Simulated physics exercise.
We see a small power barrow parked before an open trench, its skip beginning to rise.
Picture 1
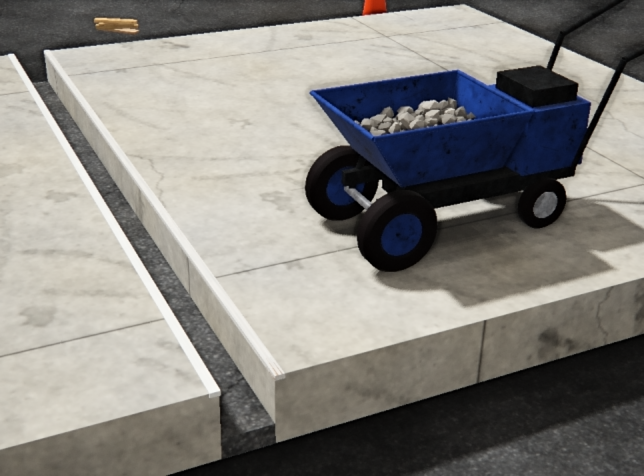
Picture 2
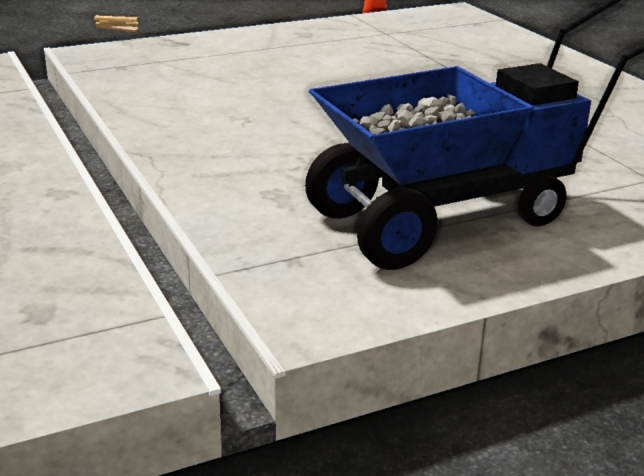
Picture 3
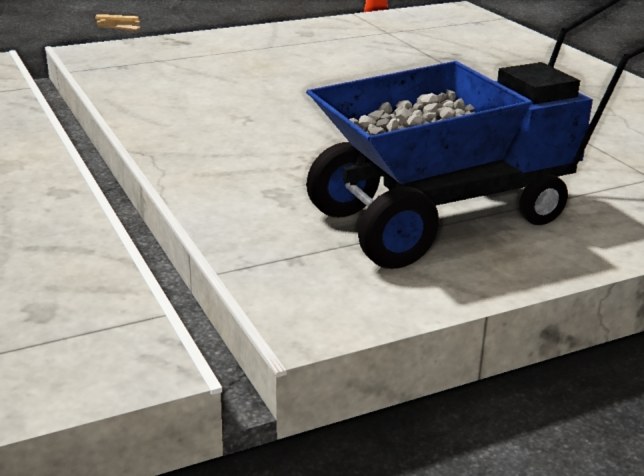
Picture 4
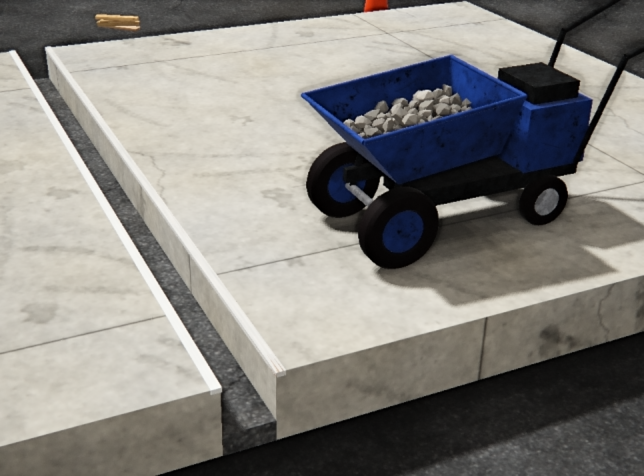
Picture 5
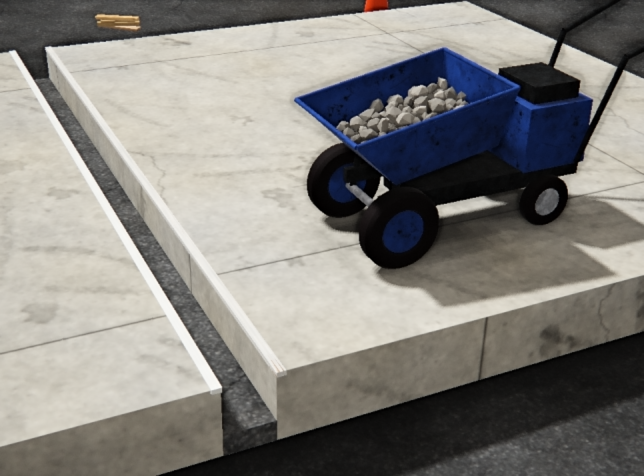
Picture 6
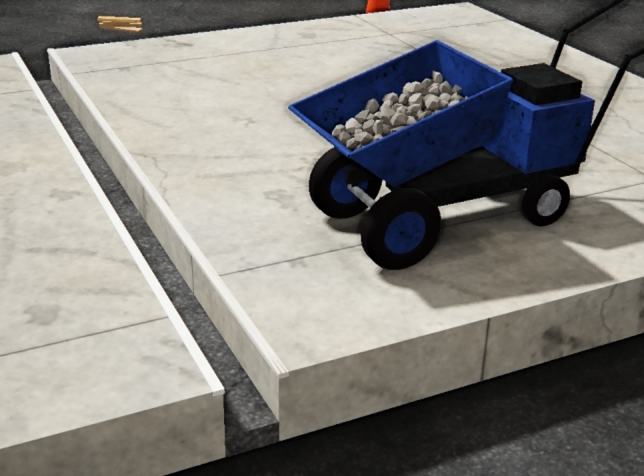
The blue skip of a small power barrow, loaded with broken grey stones, sits level, then gradually tilts forward to the left, its rear rising while the wheels stay still on pale slabs beside a narrow trench.
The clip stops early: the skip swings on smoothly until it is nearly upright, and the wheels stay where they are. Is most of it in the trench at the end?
The trench takes under half.
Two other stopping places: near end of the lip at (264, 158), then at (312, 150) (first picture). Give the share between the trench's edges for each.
First some 30, then 90 per cent.
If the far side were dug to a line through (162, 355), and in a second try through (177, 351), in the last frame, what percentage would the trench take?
Near 30 % and 30 %.
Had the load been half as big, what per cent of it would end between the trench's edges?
Near 20 %.
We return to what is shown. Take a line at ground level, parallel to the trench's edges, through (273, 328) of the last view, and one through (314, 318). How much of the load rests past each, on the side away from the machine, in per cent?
The first gives 40 %, the second 70 %.
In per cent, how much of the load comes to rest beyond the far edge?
Near 0 %.
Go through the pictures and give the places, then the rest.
The first picture shows lip of the skip near (374, 139), level; top of the load near (413, 129), broken stones; first edge of the trench near (251, 334); far edge near (189, 349), the trench under half as wide as the skip, and about as deep as wide.
The second picture shows lip of the skip near (373, 138), level; top of the load near (427, 125).
The third picture shows lip of the skip near (370, 139), tipped barely; top of the load near (429, 118).
The fourth picture shows lip of the skip near (364, 143), tipped a little; top of the load near (444, 111).
The fifth picture shows lip of the skip near (357, 148), tipped a little; top of the load near (435, 103).
The sixth picture shows lip of the skip near (350, 156), tipped clearly; top of the load near (444, 107); first edge of the trench near (254, 332); far edge near (193, 347).
Shortly afterwards, skip tipped steeply; the whole lot in the skip.
Next, skip tipped right over; all but a few in the skip; a little short of the trench.
Some moments later, skip tipped right over; near a quarter in the skip; near half short of the trench; near a quarter in or heaped over the trench.
In the end, skip tipped right over; a little in the skip; near half short of the trench; near a quarter in or heaped over the trench; none at all beyond it.
